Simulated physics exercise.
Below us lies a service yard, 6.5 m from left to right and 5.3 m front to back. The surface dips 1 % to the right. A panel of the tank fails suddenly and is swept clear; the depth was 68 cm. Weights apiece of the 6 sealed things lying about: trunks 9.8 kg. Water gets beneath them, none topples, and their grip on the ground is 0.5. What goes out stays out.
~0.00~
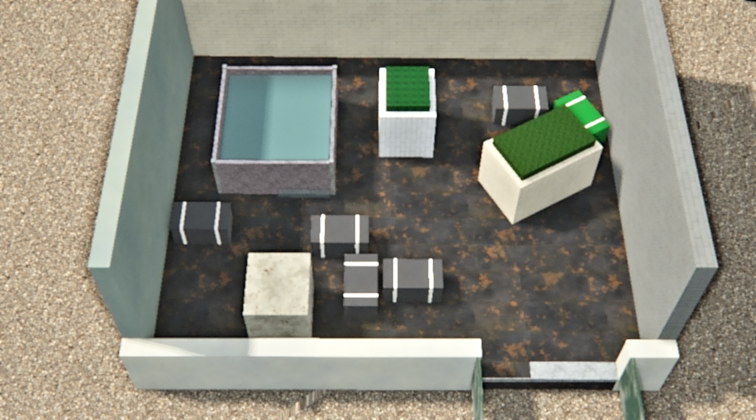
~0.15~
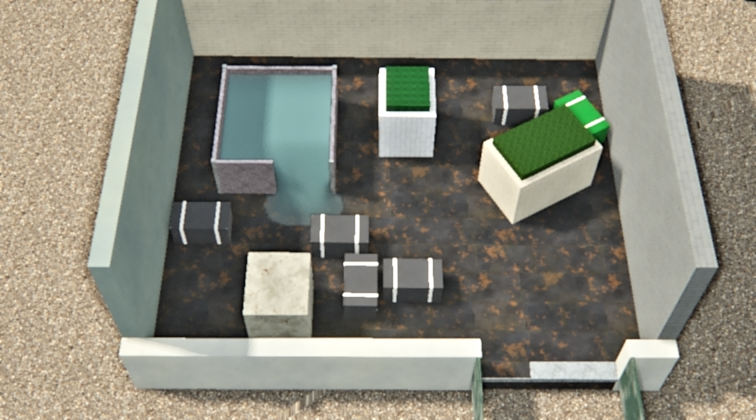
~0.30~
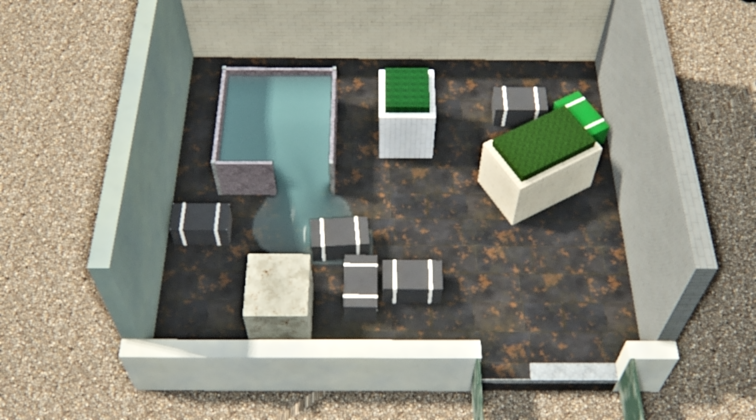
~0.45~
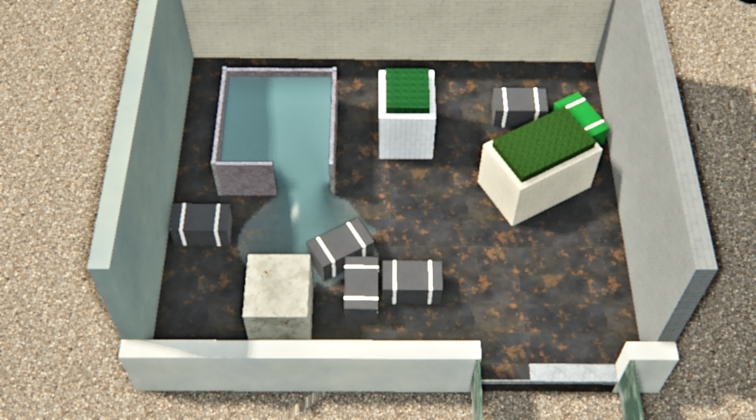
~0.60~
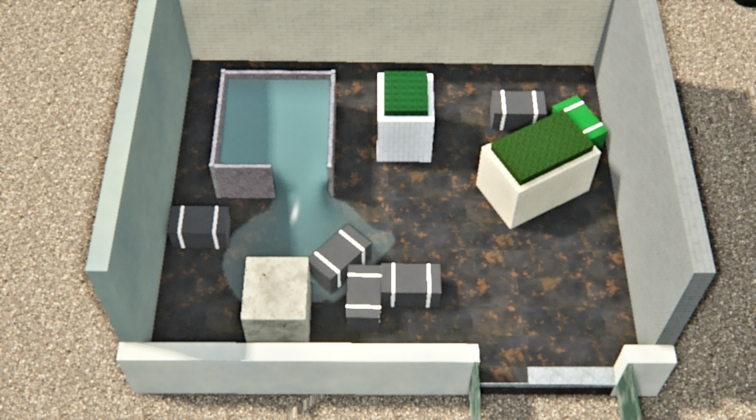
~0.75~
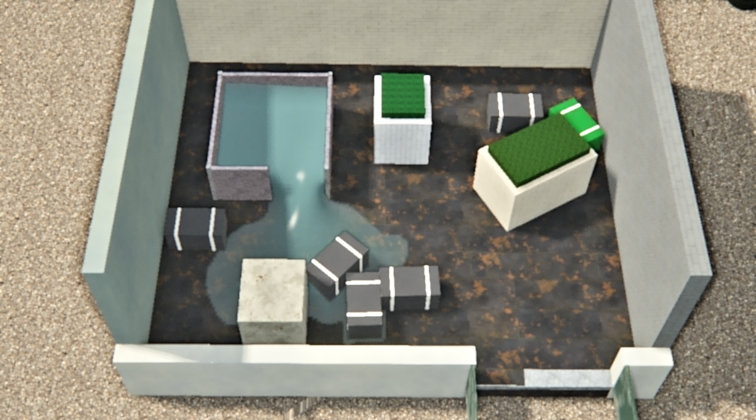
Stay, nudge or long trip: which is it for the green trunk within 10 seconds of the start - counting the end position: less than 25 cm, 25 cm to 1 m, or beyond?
The green trunk ends far away.
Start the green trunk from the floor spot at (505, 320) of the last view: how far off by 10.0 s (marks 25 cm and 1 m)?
It gets carried off.
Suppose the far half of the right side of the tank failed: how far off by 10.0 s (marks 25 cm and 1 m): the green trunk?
Then the green trunk slides a little.
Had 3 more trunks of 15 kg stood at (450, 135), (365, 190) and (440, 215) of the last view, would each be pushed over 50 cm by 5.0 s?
In that order: Less, short of it, under.
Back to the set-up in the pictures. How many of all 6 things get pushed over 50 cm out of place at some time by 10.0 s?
I count 5.
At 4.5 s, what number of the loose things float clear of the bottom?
I count 3.
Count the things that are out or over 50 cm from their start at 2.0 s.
By then 3.
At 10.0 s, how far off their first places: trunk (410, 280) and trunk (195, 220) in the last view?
In turn: Washed out, 120 cm.
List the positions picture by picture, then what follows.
In the first frame, the green trunk at (582, 113), on the bottom; 2.6 m2 under water; 0 of 6 have shifted.
In the second frame, the green trunk at (582, 113) rests on the ground; 3.1 m2 under water; 0 of 6 have shifted.
In the third frame, the green trunk at (582, 114) rests on the ground; 3.8 m2 under water; 0 of 6 have shifted.
In the fourth frame, the green trunk at (582, 115), on the bottom; water covers 4.7 m2; 1 of 6 have shifted.
In the fifth frame, the green trunk at (580, 118) rests on the ground; water covers 5.4 m2; 2 of 6 have shifted.
In the sixth frame, the green trunk at (577, 121) rests on the ground; water covers 6.2 m2; 2 of 6 have shifted.
After 2.0 s the green trunk is near (577, 121), 0.0 m from its start, aground; 0 of 6 are out; 2 afloat.
After 4.5 s the green trunk is near (577, 121), 0.0 m from its start, aground; 1 of 6 are out; 3 afloat.
After 7.0 s the green trunk is near (559, 88), 0.7 m from its start, afloat; 1 of 6 are out; 4 afloat.
After 10.0 s the green trunk is near (488, 74), 1.6 m from its start, afloat; 1 of 6 are out; 5 afloat.
